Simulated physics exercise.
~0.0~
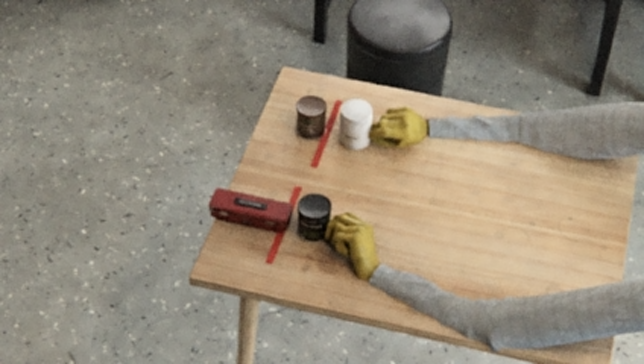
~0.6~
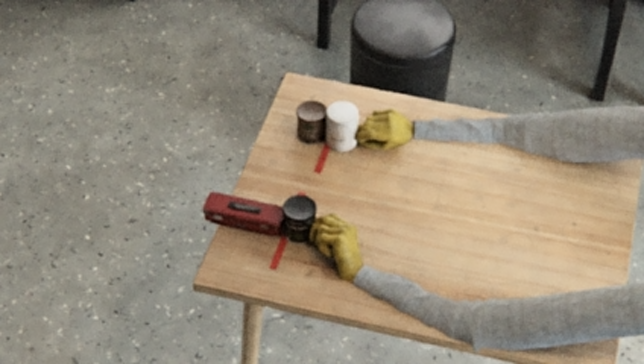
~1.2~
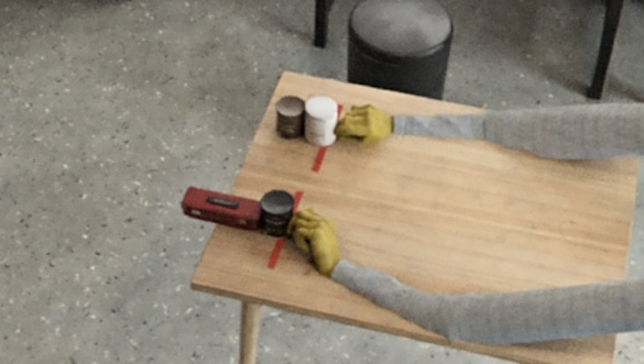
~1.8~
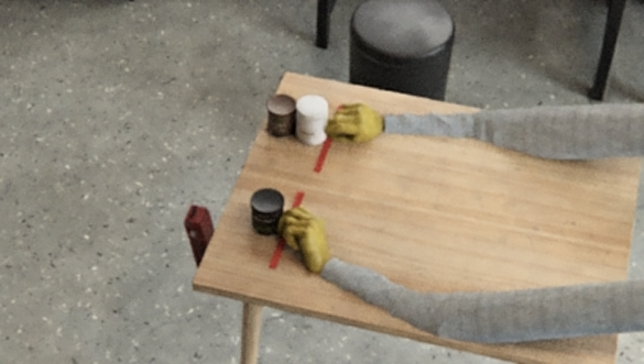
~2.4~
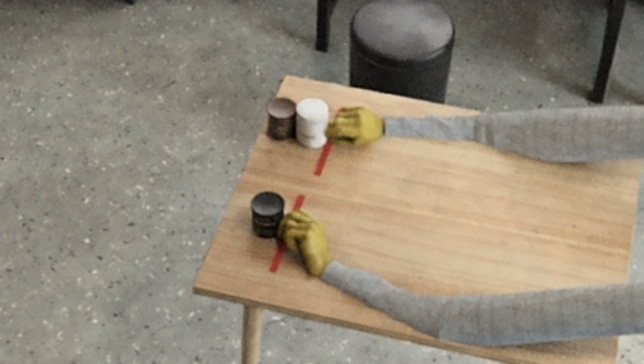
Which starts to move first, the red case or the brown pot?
The red case starts to move first, sliding left while the brown pot is still in its place. The brown pot only shifts left afterwards.
A red case juts over the left edge of a pale wooden table, seen from above in a room with a speckled grey floor and a black stool behind. Beside it stands a black pot, and farther back are a brown pot and a white jar, with a strip of red tape near each pair. Two yellow-gloved hands slide the black pot and white jar left. The black pot pushes the red case outward, and then the white jar shifts the brown pot. The case tips off the edge and drops from view, while the brown pot stays on the table.
